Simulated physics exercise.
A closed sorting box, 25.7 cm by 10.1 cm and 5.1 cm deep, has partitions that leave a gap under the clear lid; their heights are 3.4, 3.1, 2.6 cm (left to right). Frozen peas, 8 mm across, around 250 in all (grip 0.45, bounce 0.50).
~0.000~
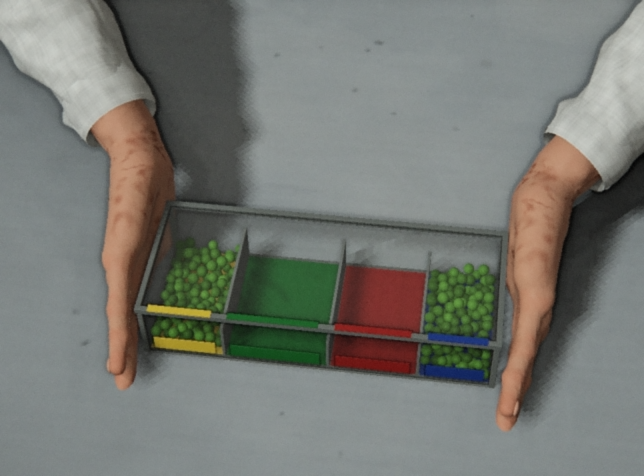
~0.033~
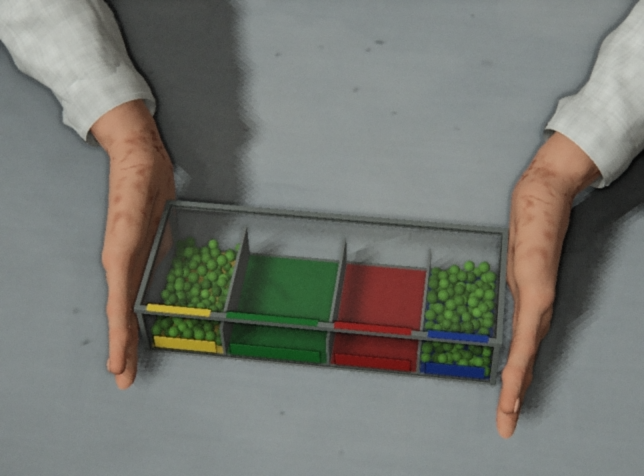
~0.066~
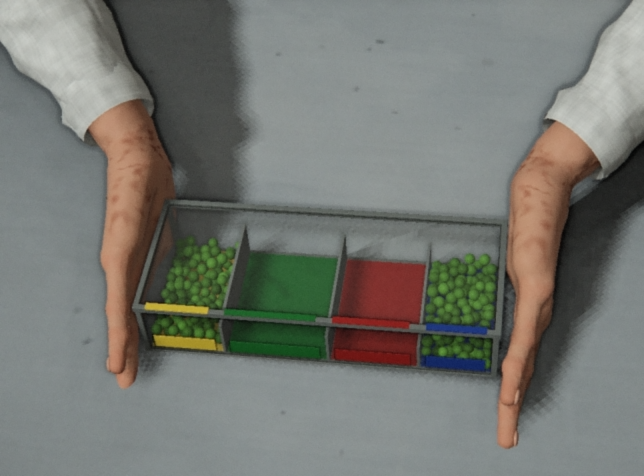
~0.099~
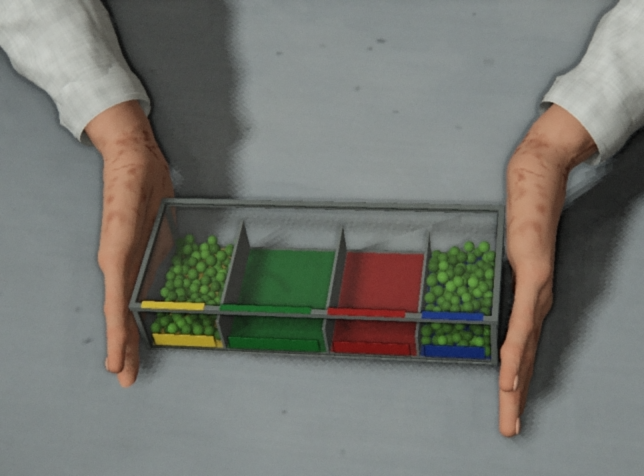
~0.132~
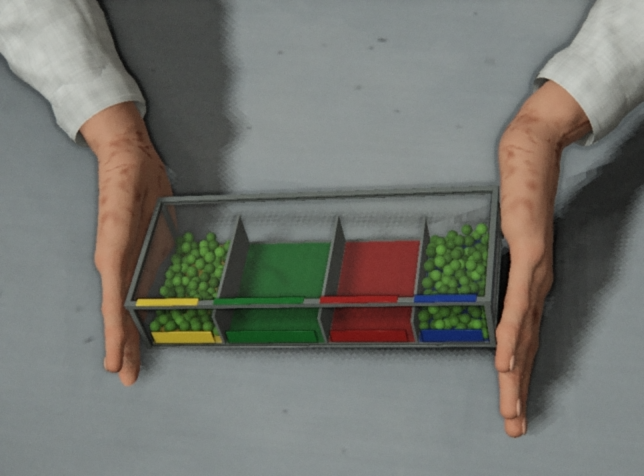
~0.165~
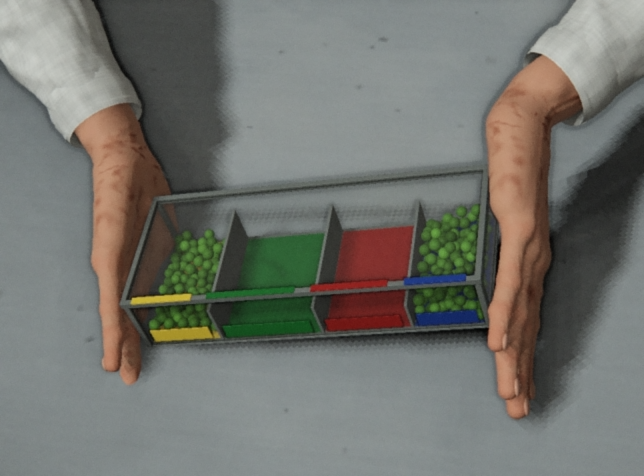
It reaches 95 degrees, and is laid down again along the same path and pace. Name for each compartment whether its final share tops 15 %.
Red compartment: No; blue compartment: No; green compartment: Yes; yellow compartment: Yes.
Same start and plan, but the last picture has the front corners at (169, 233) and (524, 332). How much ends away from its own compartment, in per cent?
In that case some 25 per cent.
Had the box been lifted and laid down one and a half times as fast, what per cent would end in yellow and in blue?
In that case yellow 70, blue 0.
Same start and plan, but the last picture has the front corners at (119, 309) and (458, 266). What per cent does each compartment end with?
Red 5; blue 0; green 25; yellow 70.
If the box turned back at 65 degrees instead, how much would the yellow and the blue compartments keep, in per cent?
Yellow 55; blue 30.
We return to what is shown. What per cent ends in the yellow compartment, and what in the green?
Yellow 75; green 25.
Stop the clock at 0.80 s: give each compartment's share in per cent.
Red 15, blue 30, green 0, yellow 55.
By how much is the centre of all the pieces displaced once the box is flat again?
About 8.0 cm.
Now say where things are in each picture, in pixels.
In the first picture, box tilt 0 degrees, front corners at (141, 308) and (496, 344); blue 45 %, yellow 55 %.
In the second picture, box tilt 1 degrees, front corners at (141, 307) and (497, 341).
In the third picture, box tilt 3 degrees, front corners at (139, 306) and (495, 332).
In the fourth picture, box tilt 6 degrees, front corners at (136, 305) and (492, 318), lowest corner left back.
In the fifth picture, box tilt 10 degrees, front corners at (131, 303) and (486, 298), lowest corner left back.
In the sixth picture, box tilt 15 degrees, front corners at (127, 302) and (476, 278), lowest corner left back; blue 45 %, yellow 55 %. Its pace works out near 140 degrees a second.
After 0.80 s, tilt 95 degrees; red 15 %, blue 30 %, yellow 55 %.
Then, at 1.23 s, tilt 42 degrees; red 5 %, green 25 %, yellow 75 %.
Then, at 1.73 s, tilt 0 degrees; red 5 %, green 25 %, yellow 75 %.
By 2.2 s all is still; red 5 %, blue 0 %, green 25 %, yellow 75 %.
